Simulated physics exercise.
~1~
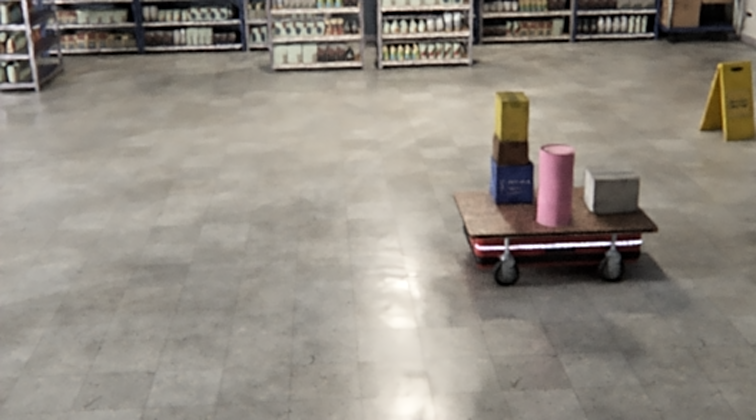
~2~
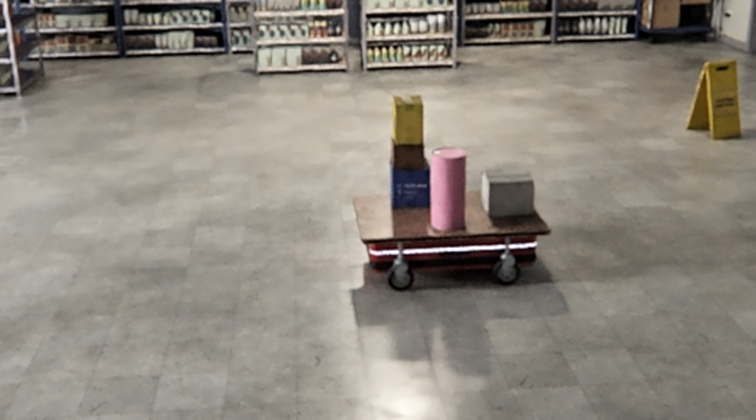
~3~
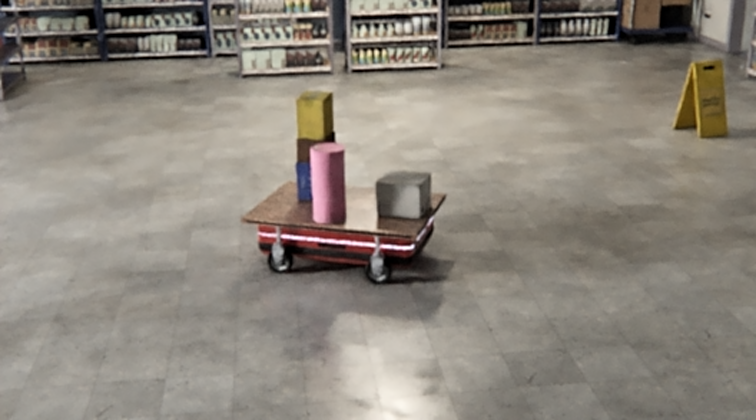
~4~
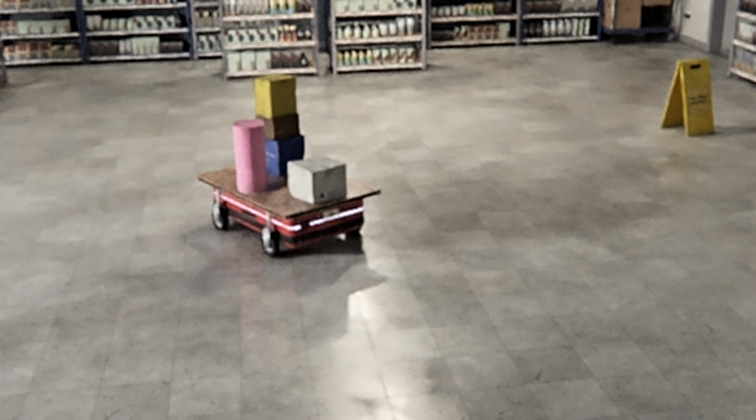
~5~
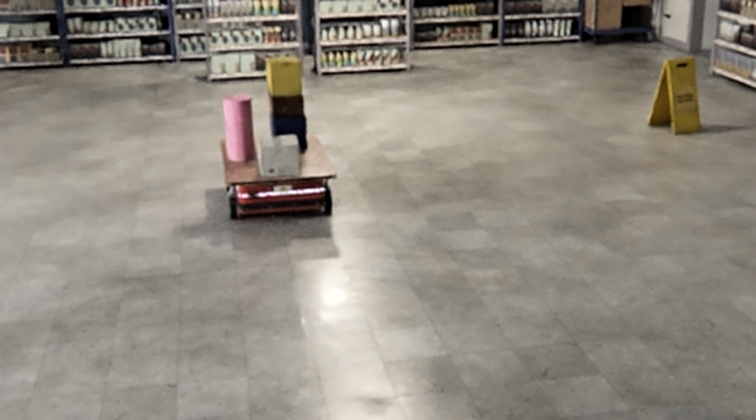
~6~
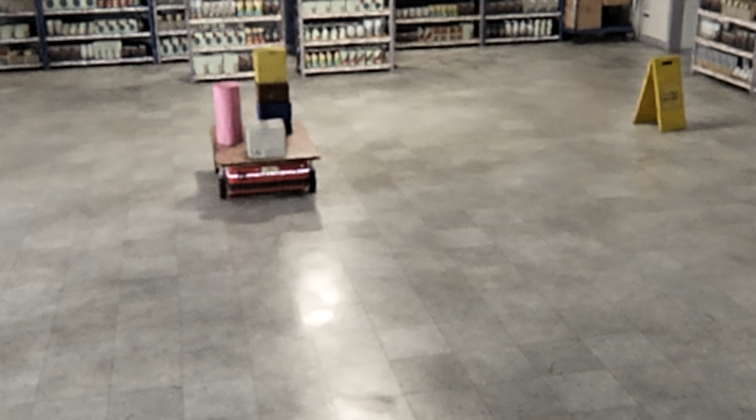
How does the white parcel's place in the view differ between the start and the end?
At the start the white parcel is on the right side of the view, and by the end it is left of centre and farther back, nearer the shelves.
